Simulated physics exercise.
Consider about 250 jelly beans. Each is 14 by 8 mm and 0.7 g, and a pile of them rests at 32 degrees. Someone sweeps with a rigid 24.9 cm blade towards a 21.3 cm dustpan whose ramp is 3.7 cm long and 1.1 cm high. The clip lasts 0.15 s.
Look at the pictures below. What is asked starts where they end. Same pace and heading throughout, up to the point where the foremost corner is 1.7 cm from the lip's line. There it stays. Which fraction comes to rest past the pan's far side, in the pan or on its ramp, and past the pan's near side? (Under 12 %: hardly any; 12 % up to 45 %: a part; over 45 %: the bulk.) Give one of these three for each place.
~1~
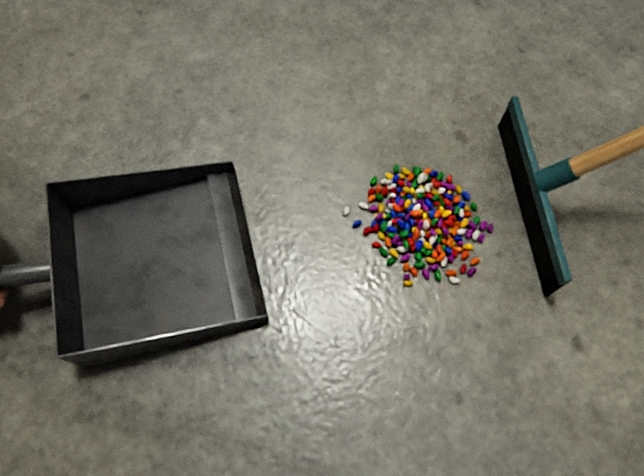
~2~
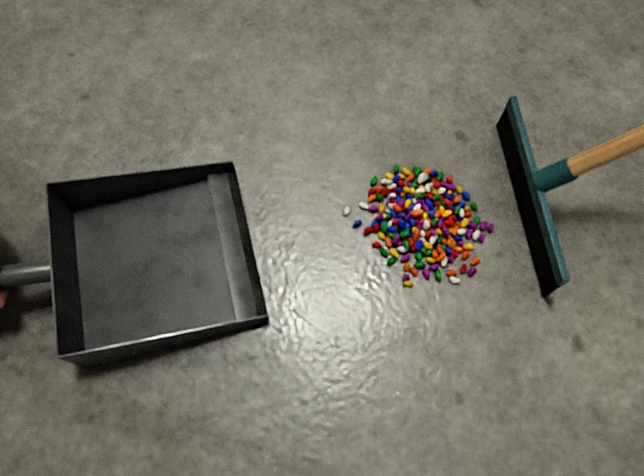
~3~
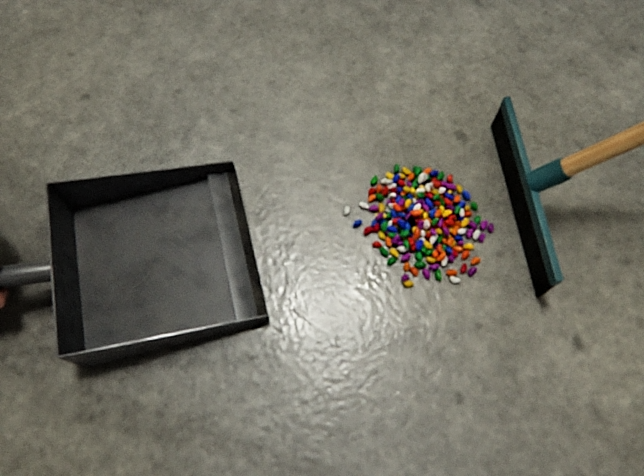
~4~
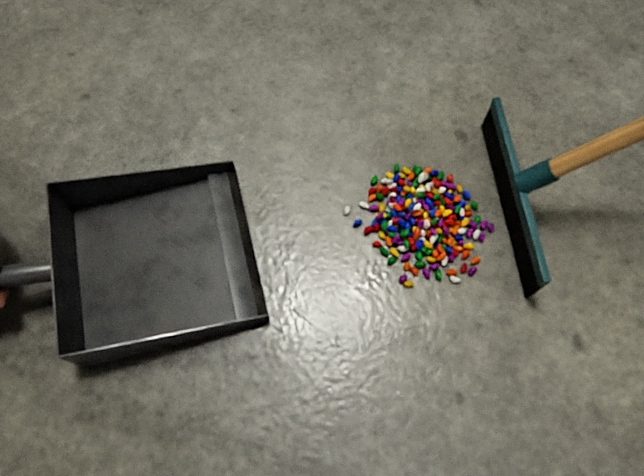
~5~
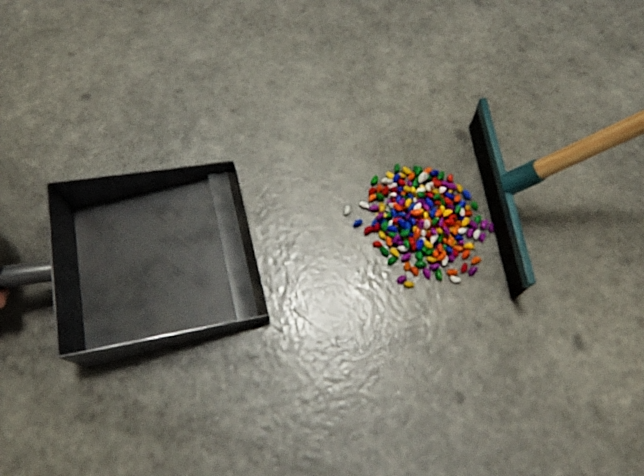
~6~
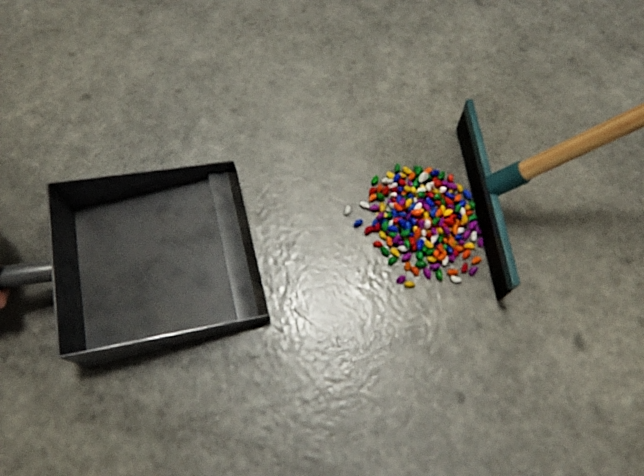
Past the pan's far side: A sprinkling. In the pan or on its ramp: A solid amount. Past the pan's near side: A sprinkling.
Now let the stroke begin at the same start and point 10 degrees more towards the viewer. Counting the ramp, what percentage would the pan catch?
It comes to roughly 30 in a hundred.
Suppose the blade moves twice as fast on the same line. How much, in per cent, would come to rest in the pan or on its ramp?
About 50 per cent.
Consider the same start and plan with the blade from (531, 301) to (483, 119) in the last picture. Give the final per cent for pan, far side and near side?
Pan: 10, far side: 5, near side: 25.
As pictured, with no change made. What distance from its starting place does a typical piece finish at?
Median: Approx. 24 cm.
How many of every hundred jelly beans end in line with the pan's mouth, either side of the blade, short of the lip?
I'd put it near 50 per cent.
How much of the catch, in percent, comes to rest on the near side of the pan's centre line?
Some 50 per cent.
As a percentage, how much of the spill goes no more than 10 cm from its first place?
That share is some 0 percent.
Then, 0.21 s after the last picture, middle of the blade 16 cm from the lip; 0 % over the lip, far side 0 %, near side 5 %.
Then, 0.35 s after the last picture, middle of the blade 7 cm from the lip; 0 % over the lip, far side 5 %, near side 5 %.
Then, 0.61 s after the last picture, middle of the blade 4 cm from the lip; 35 % over the lip, far side 10 %, near side 5 %.
In the end, far side 10 %, pan 35 %, near side 5 %, in front of the lip or behind the blade 50 %.
